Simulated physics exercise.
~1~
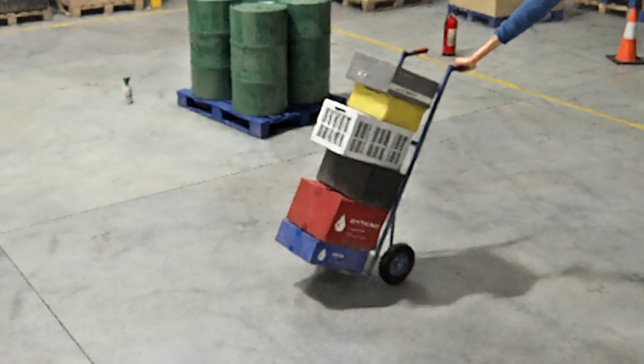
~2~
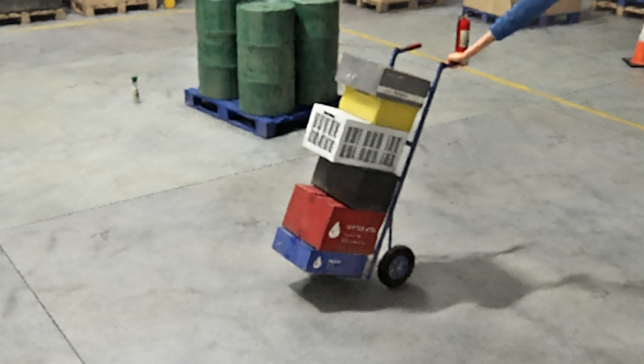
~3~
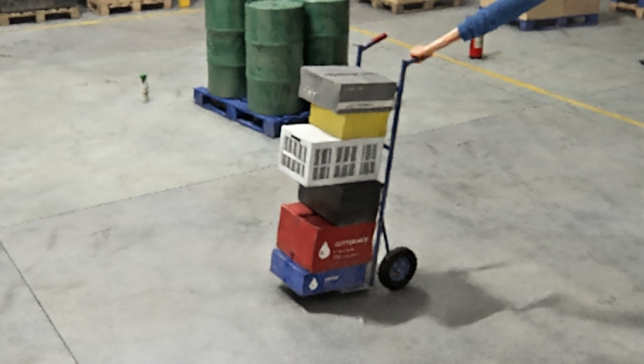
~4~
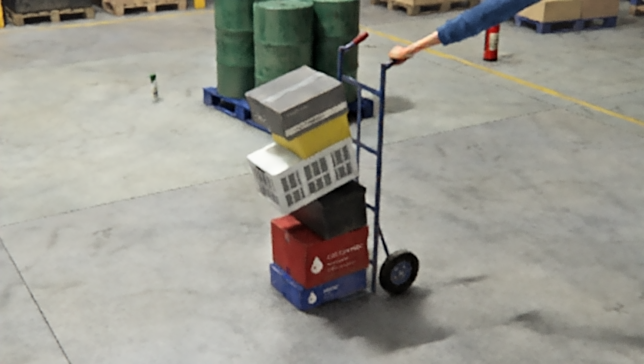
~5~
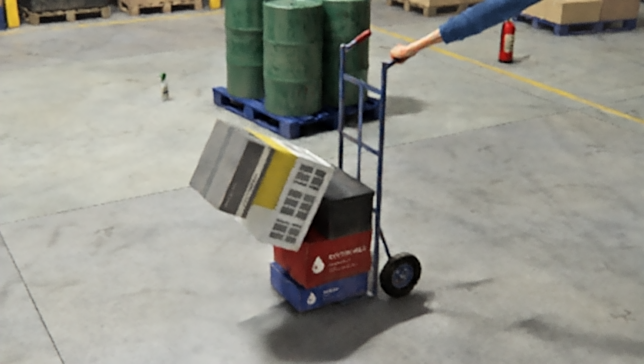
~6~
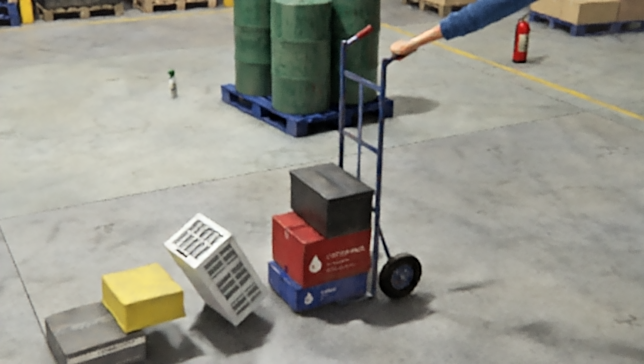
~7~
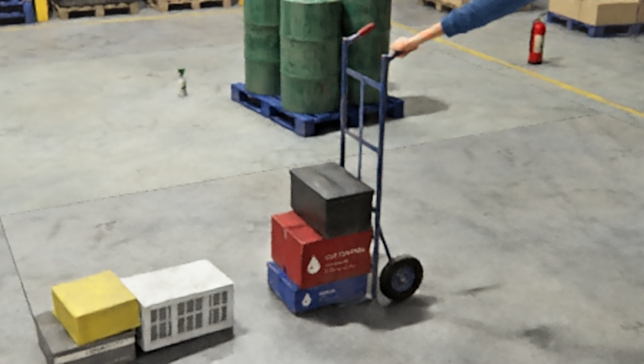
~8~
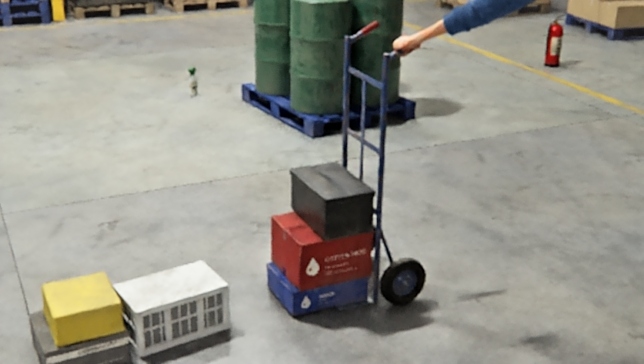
A tall, mixed stack of boxes rides on a tilted blue two-wheeled hand truck in a concrete-floored warehouse, seen from slightly above as the view drifts gently. Green drums on a blue pallet stand behind, and an arm in a blue sleeve reaches in from the upper right to grip a handle. The arm swings the truck upright, and the upper boxes lean left. The grey box, yellow tote and white crate tip over together and tumble to the floor. They settle at lower left, yellow on grey beside the white crate, while the black, red and blue boxes remain stacked against the upright truck.
